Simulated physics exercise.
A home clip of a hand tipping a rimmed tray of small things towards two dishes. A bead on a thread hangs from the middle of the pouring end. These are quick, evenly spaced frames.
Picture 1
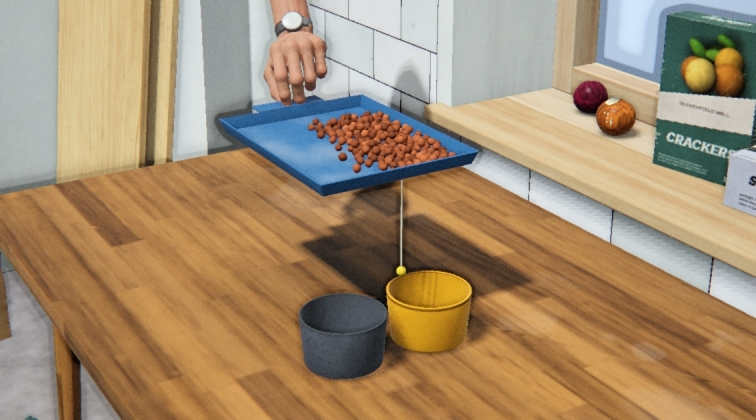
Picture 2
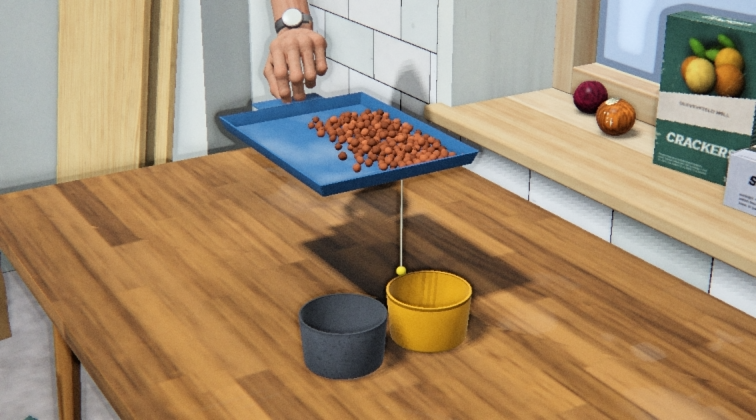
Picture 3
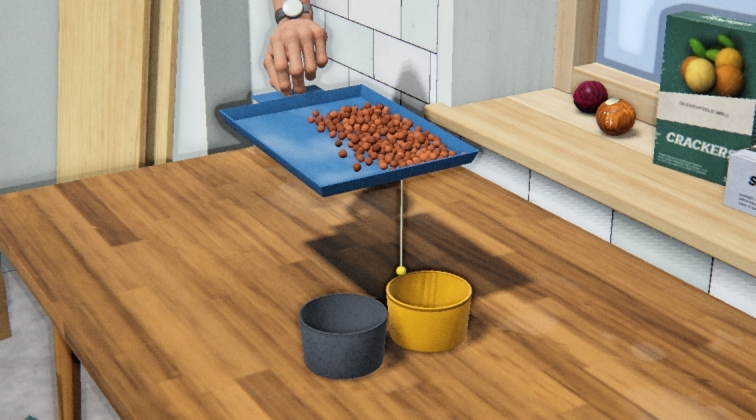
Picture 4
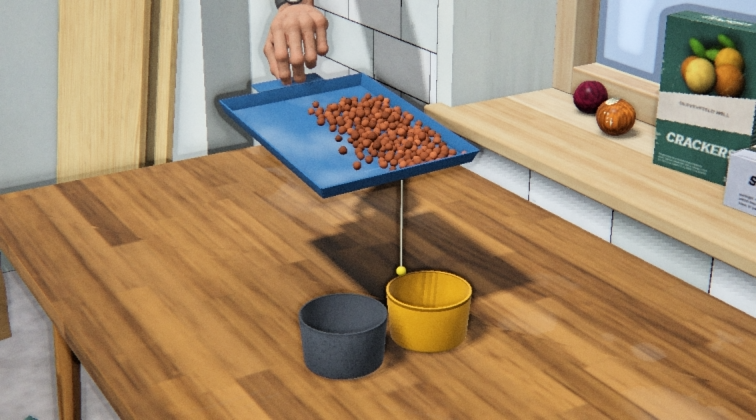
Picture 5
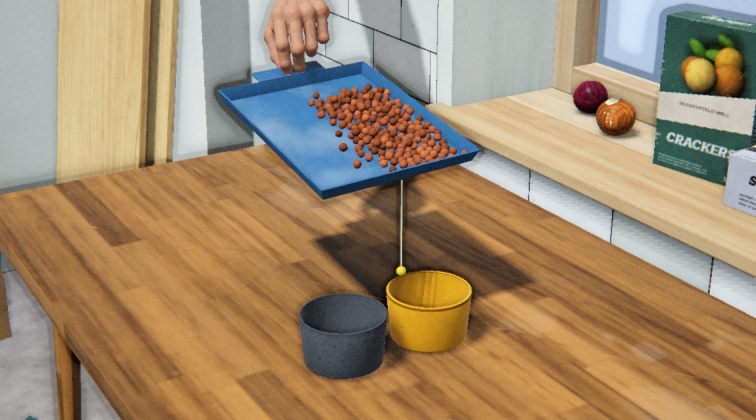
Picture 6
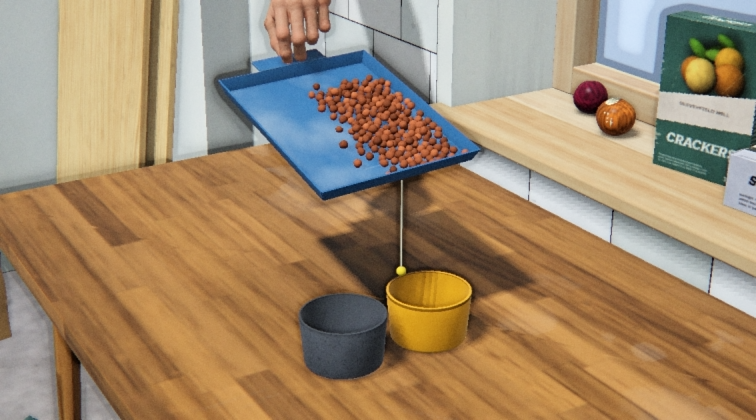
A hand with a wristwatch slowly raises the back of a blue rimmed tray of small reddish-brown pellets, steepening its slant slightly above a grey dish and a yellow dish on a wooden table, while the pellets stay bunched together.
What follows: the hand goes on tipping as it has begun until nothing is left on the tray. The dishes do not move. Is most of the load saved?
The two hold over half of the load.
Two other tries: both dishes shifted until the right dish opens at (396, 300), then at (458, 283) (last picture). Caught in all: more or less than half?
One: Above a half. Two: The larger part.
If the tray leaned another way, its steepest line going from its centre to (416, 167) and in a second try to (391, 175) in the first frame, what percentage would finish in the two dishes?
Roughly 30 per cent, and 60 per cent.
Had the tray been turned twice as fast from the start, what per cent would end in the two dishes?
It comes to 60 per cent or so.
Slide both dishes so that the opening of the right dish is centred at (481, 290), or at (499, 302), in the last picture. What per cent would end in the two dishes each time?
About 70 and 30 per cent.
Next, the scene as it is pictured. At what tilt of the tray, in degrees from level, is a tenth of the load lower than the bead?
At about 75°.
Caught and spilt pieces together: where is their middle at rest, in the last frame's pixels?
Around (373, 351).
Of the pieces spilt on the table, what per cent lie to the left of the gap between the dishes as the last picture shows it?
Close to 20 per cent.
Soon, tray tipped steeply; nearly all on the tray; a stray few in the left dish; a stray few in the right dish; a stray few outside both; a stray few in the air.
A while on, tray tipped right over; a stray few on the tray; about a third in the left dish; about a quarter in the right dish; about a quarter outside both; a small part in the air.
Towards the end, tray tipped past a quarter turn; about half in the left dish; about a third in the right dish; about a quarter outside both.
Finally, tray tipped past a quarter turn; about half in the left dish; about a third in the right dish; about a quarter outside both.
